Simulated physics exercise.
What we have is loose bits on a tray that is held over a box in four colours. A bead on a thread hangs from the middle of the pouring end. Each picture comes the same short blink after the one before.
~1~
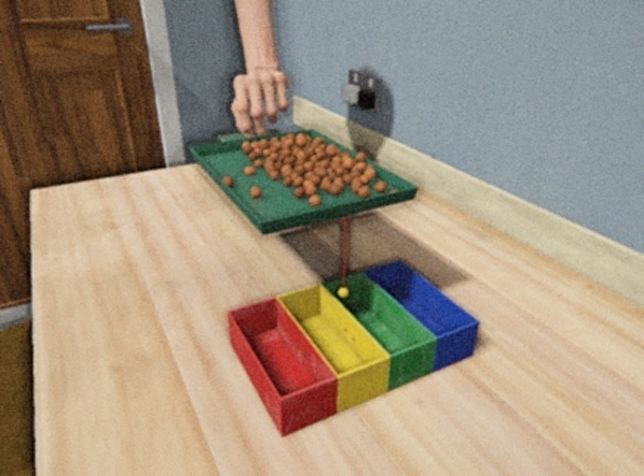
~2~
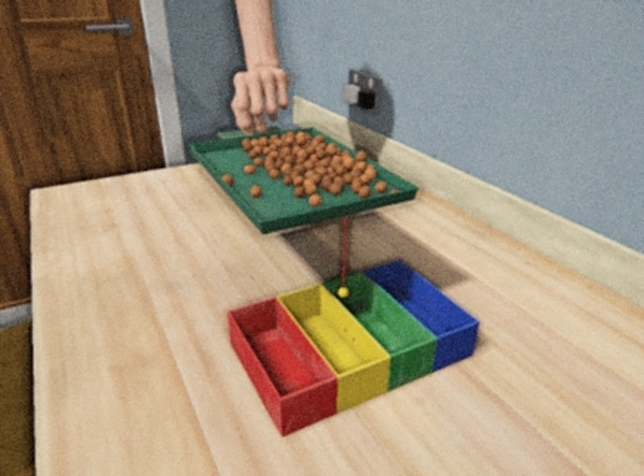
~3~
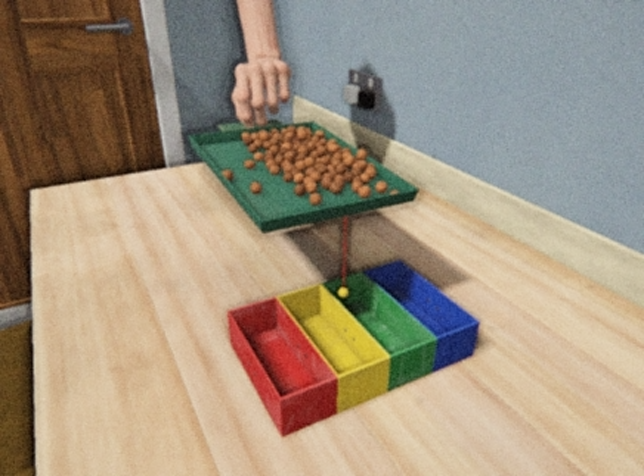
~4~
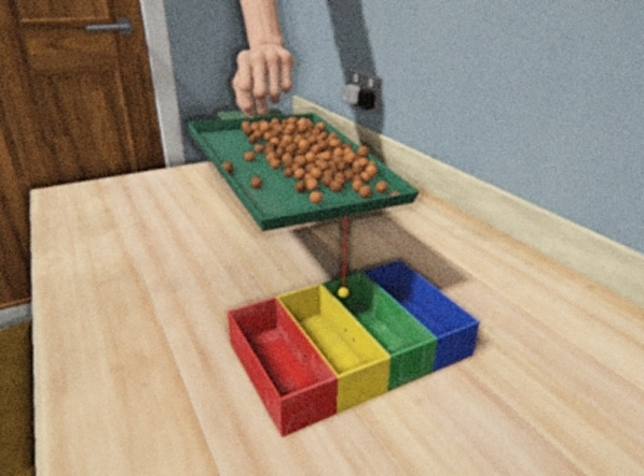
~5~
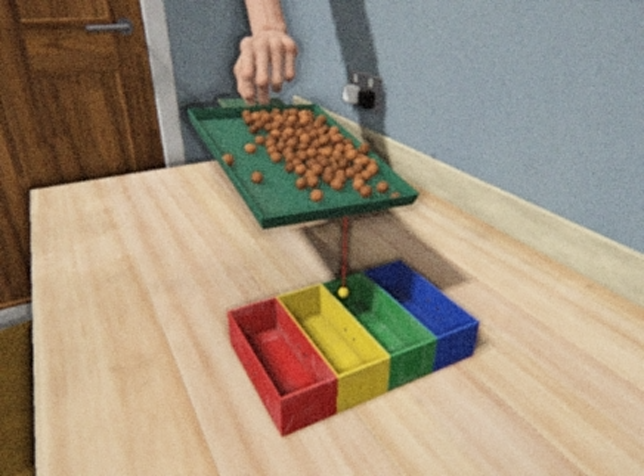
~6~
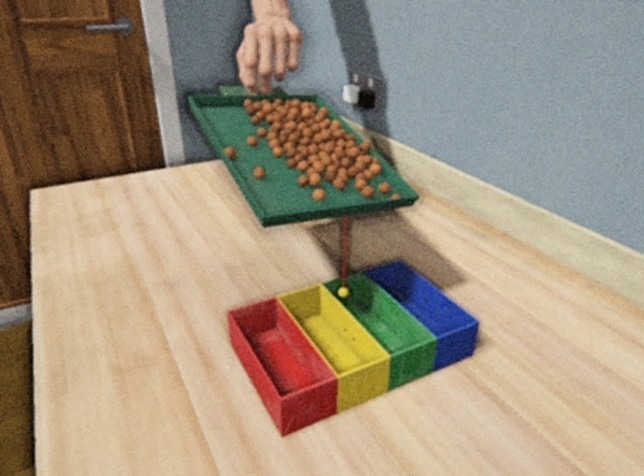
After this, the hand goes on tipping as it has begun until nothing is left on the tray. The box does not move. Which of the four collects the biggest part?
Most goes to the blue cell.
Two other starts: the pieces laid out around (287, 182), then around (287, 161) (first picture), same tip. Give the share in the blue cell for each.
Roughly 40 per cent, and 50 per cent.
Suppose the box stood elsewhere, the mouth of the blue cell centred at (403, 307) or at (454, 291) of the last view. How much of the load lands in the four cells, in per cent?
About 60 and 100 per cent.
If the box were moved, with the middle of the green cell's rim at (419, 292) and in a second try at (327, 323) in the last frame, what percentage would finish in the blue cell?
In turn 10 and 30 in a hundred.
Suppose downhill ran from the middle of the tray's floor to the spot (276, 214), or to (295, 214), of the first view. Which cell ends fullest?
One: Red. Two: The cell in red.
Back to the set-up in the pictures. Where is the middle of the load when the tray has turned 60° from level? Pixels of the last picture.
Near (370, 155).
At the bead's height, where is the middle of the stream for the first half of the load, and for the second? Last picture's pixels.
Around (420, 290) and then (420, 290).
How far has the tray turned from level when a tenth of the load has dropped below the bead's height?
Around 105° of tilt.
Soon, tray tipped steeply; nearly all on the tray; a stray few in the blue cell; a stray few falling or outside the box.
A while on, tray tipped right over; most on the tray; a small part in the blue cell; a stray few in the yellow cell; a stray few in the green cell; a stray few falling or outside the box.
Towards the end, tray tipped past a quarter turn; about half in the blue cell; about a quarter in the green cell; a small part in the yellow cell; a small part falling or outside the box.
Finally, tray tipped past a quarter turn; about half in the blue cell; about a quarter in the green cell; a small part in the yellow cell; none in the red cell; a small part outside the box.
